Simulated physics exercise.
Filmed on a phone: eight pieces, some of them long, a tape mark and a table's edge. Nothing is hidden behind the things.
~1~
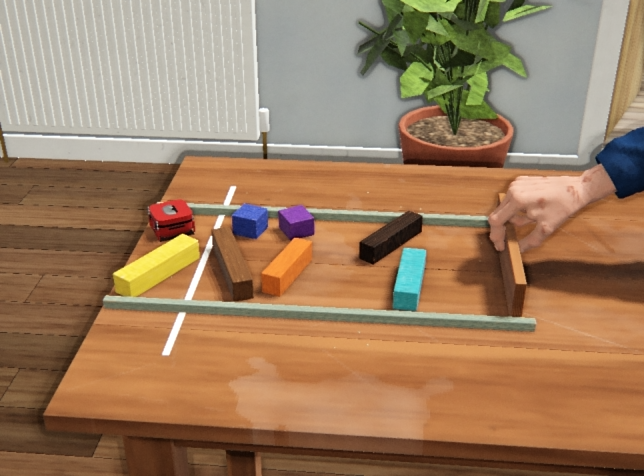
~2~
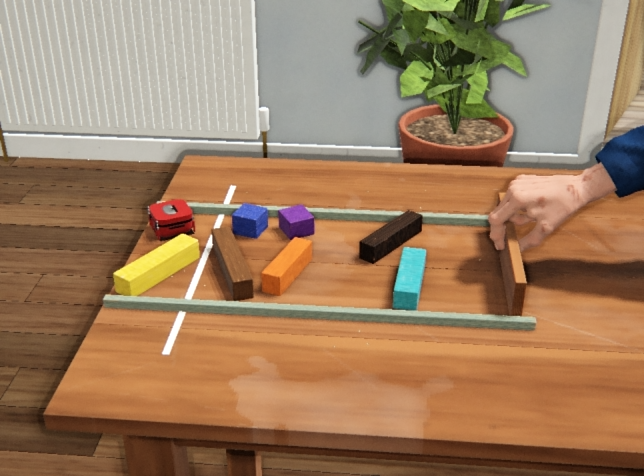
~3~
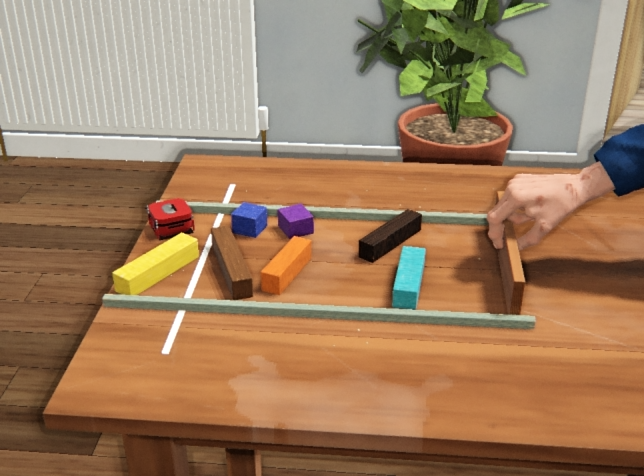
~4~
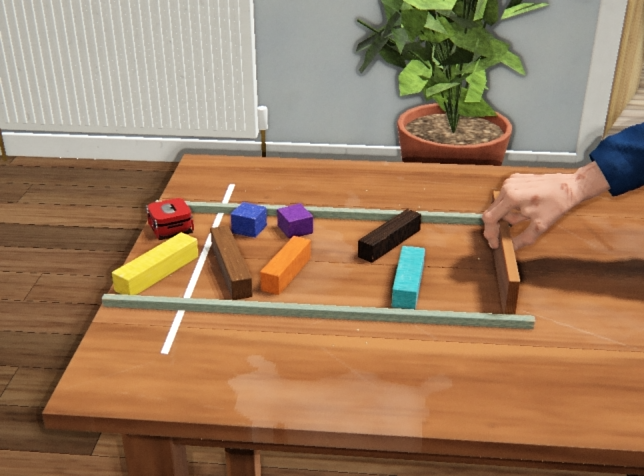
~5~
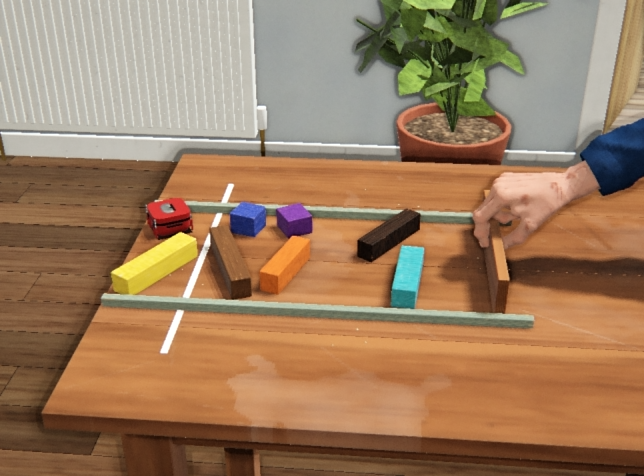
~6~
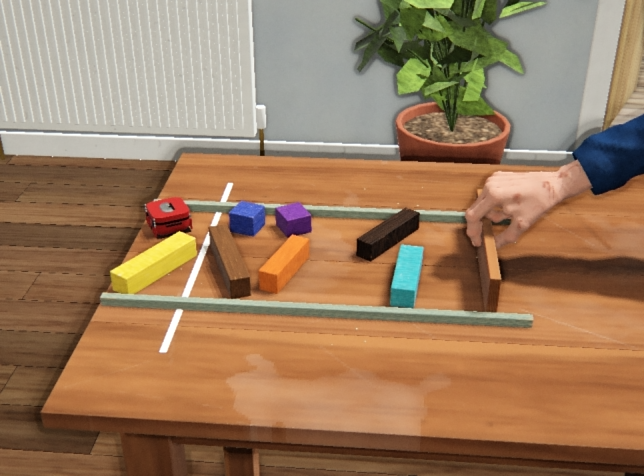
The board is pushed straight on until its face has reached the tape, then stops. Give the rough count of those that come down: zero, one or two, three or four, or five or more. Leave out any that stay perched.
Outcome: The number that fall off is one or two.
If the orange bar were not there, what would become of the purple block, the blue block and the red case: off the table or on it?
The purple block holds on; the blue block is kept; the red case drops off.
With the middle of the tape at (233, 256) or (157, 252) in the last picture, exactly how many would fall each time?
The counts: 0 and 6.
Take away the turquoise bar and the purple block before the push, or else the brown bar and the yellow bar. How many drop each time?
Fallen: 0, and 1 in the other try.
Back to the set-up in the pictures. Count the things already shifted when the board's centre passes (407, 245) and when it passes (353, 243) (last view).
At the one place 2, at the other 2.
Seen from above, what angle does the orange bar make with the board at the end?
About 15°.
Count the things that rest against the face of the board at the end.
That makes 2.
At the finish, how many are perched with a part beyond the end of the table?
That would be 2.
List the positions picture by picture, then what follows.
The first picture shows red case (171, 220); yellow bar (158, 266); brown bar (232, 263); board (509, 253); tape (205, 257).
The second picture shows yellow bar (158, 265); board (509, 252).
The third picture shows brown bar (231, 261); orange bar (287, 265).
The fourth picture shows red case (170, 219); black bar (390, 235).
The fifth picture shows yellow bar (156, 264); turquoise bar (408, 276).
The sixth picture shows red case (169, 218); yellow bar (155, 263); brown bar (229, 260); board (485, 249); tape (202, 254).
Soon after, none off yet; red case at rest near (169, 218); yellow bar at rest near (155, 263); brown bar at rest near (229, 260).
Then, none off yet; red case at rest near (169, 218); yellow bar at rest near (155, 263); brown bar moving near (218, 260).
At rest, the number that fall off is one or two; fallen, yellow bar and red case.
